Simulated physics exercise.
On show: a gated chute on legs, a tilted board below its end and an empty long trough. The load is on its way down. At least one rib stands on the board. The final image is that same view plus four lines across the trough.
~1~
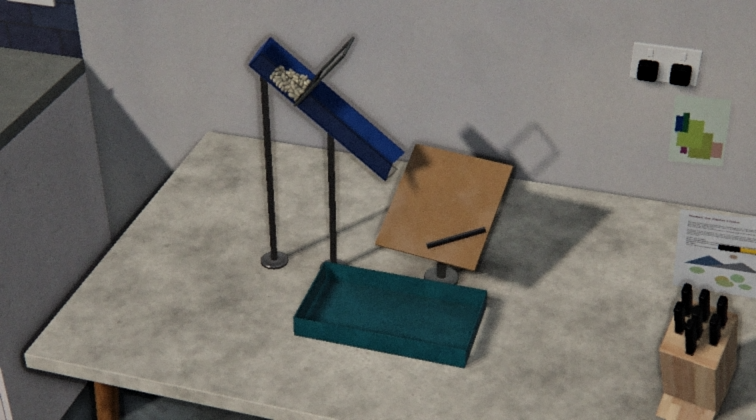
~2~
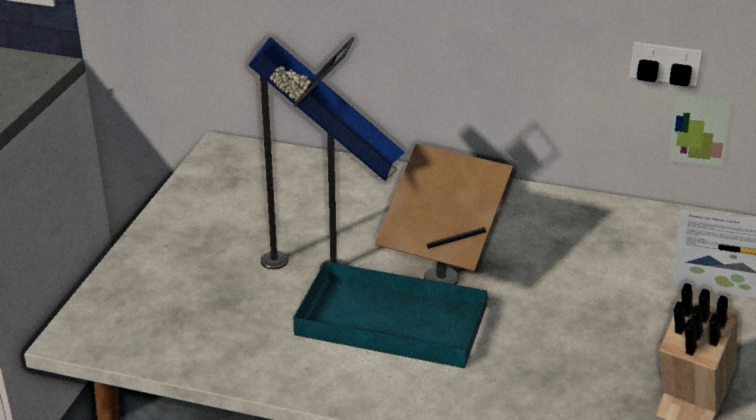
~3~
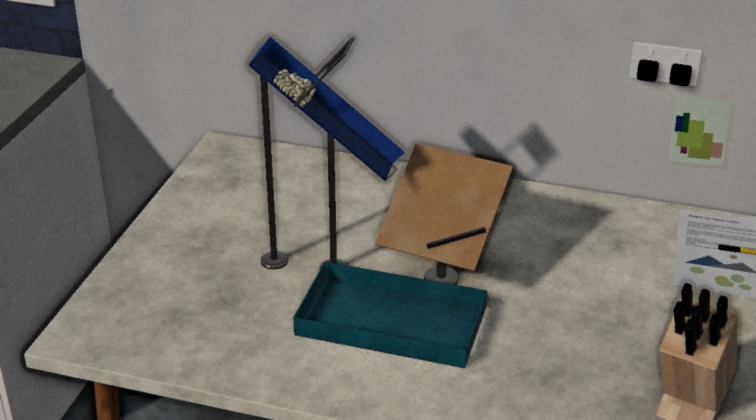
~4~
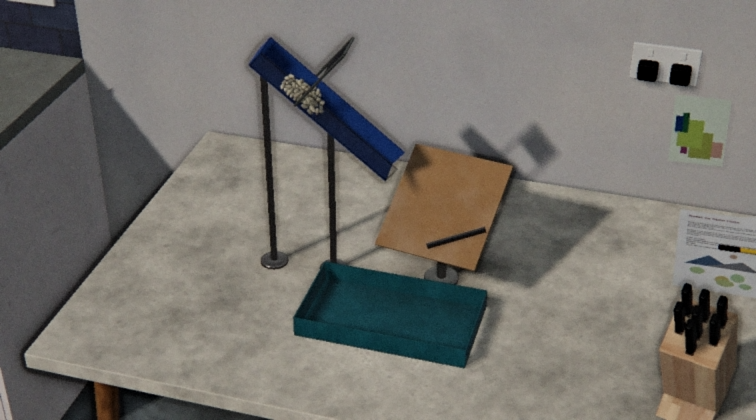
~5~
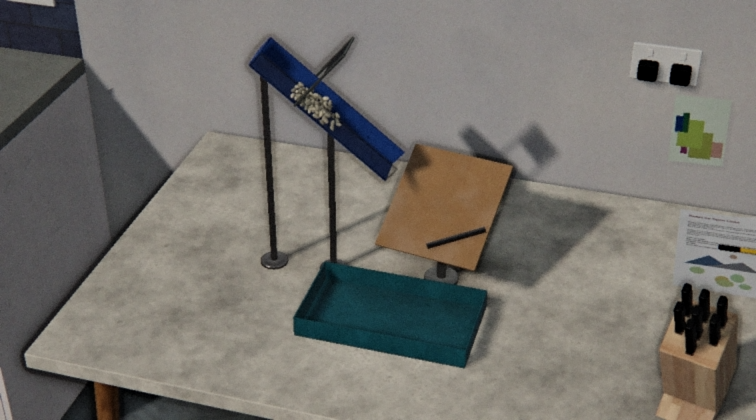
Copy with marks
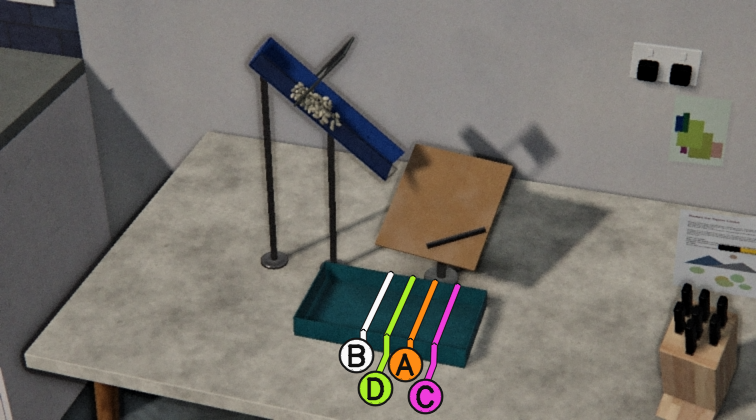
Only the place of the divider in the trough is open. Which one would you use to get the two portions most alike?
Line D.
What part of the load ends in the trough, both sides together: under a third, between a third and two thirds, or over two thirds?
It is between a third and two thirds.
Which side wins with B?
Right.
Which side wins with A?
The left side.
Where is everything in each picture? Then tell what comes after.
The first picture shows load behind the gate at (295, 79), white beans; lip of the chute at (389, 172), sloping fairly steeply.
The second picture shows middle of the board at (444, 205), tilted fairly steeply; middle of its low edge at (424, 257); of its high edge at (464, 154).
The third picture shows front corners of the trough at (294, 318) and (465, 350), empty; front of the load at (310, 97).
The fourth picture shows middle of the load at (307, 93); its front at (321, 111), about a quarter of the way to the lip; rib from (485, 227) to (426, 244).
The fifth picture shows middle of the load at (317, 104); its front at (338, 124), about a third of the way to the lip.
On the marked copy, line A crosses the front rim at (410, 340); line B crosses the front rim at (363, 331); line C crosses the front rim at (434, 344); line D crosses the front rim at (386, 335).
For line A, of what is caught, nearly all on the left of the divider, a small part on the right.
For line B, of what is caught, none on the left of the divider, all on the right.
For line C, of what is caught, nearly all on the left of the divider, a stray few on the right.
For line D, of what is caught, about half on the left of the divider, about half on the right.
